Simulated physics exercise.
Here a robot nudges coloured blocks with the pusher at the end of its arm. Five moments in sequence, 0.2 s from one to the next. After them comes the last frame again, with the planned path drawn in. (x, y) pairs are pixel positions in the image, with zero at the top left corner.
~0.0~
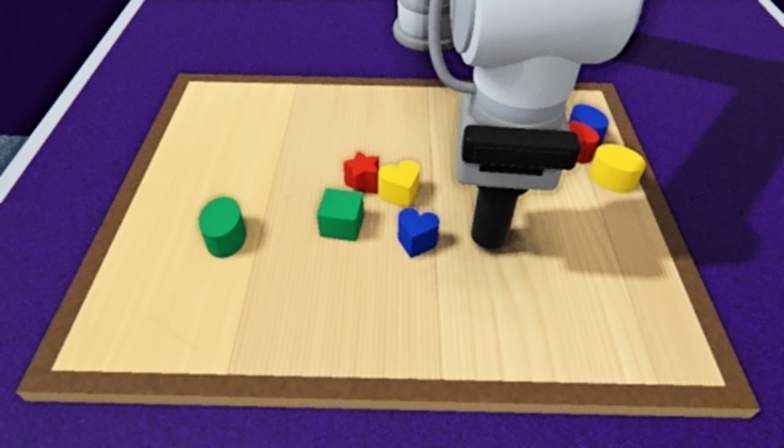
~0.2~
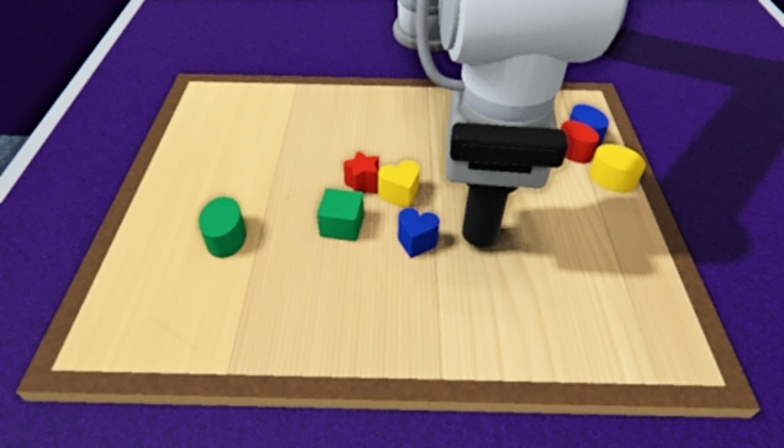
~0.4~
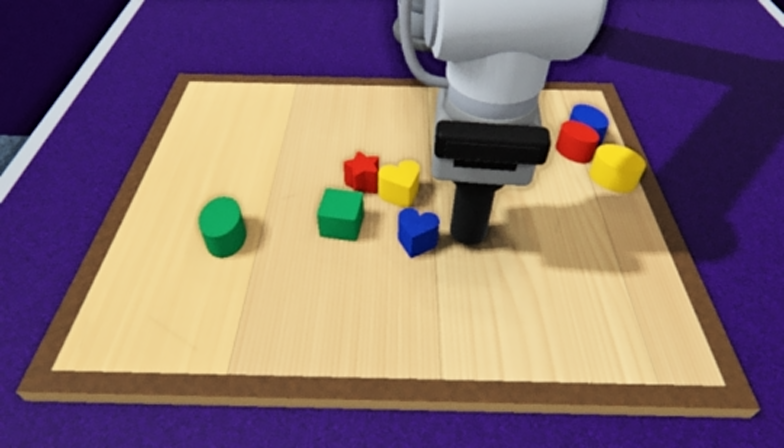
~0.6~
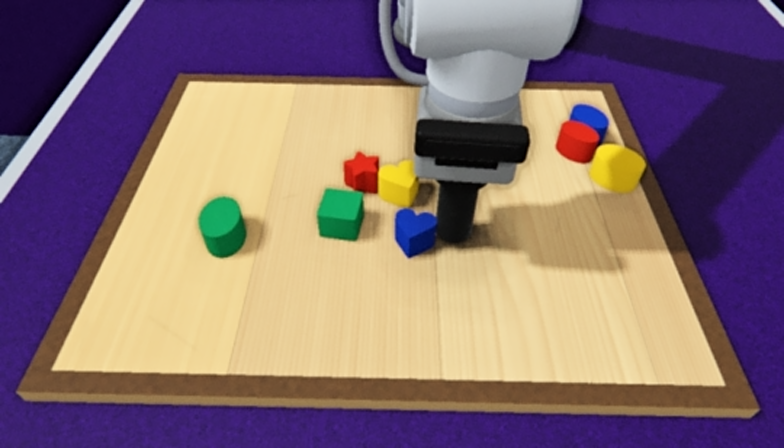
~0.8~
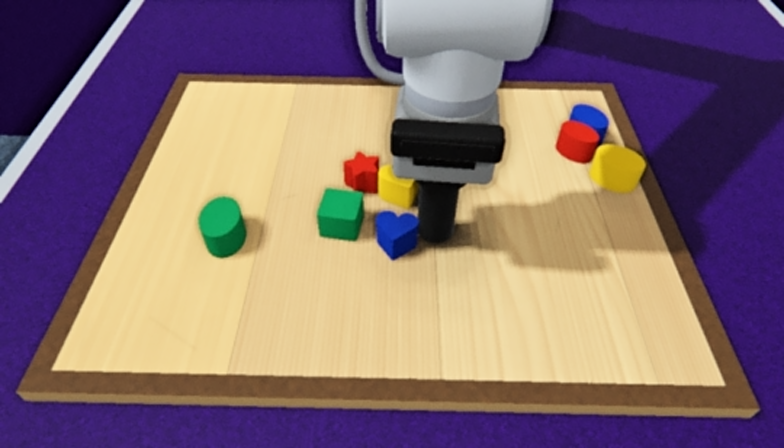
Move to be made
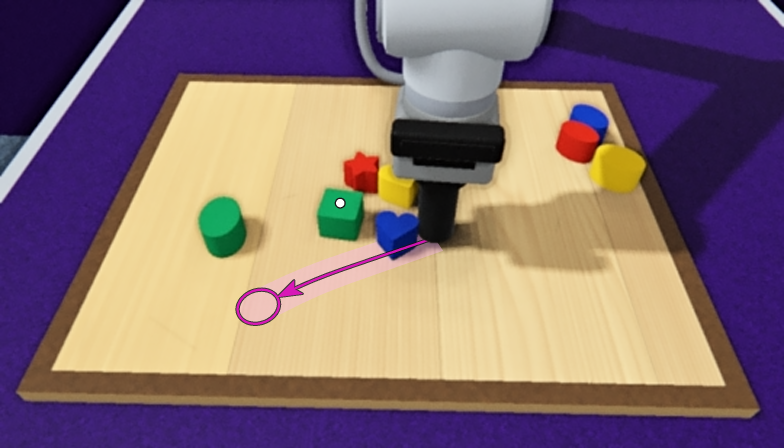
Robot arm with a black pusher sliding left across a wooden board, then nudging the blue heart block slightly left.
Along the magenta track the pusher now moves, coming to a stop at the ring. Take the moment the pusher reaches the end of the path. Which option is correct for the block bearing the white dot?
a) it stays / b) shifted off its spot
b.
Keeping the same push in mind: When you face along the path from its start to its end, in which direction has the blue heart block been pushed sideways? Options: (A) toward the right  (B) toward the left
A - toward the right.
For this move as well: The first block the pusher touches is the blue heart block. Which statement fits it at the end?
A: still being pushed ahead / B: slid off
I choose B.
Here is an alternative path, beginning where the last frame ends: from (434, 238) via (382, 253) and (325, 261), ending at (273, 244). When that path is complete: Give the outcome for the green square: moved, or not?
The green square will not stay where it is.
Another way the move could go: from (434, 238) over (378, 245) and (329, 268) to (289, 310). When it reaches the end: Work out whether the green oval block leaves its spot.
Same place.
Drawn move, from (434, 238) by way of (379, 257) and (319, 278) to (258, 306); the dot is on the green square.
The first path, step by step. One third of the way, pusher (378, 249); green square (328, 202), turned 45° clockwise; blue heart block (336, 235), turned 25° clockwise.
Two thirds of the way, pusher (317, 271); green square (326, 202), turned 50° clockwise; blue heart block (290, 237), turned 110° clockwise.
At the end, pusher (256, 299); green square (326, 202), turned 50° clockwise; blue heart block (283, 239), turned 140° clockwise; yellow heart block still.
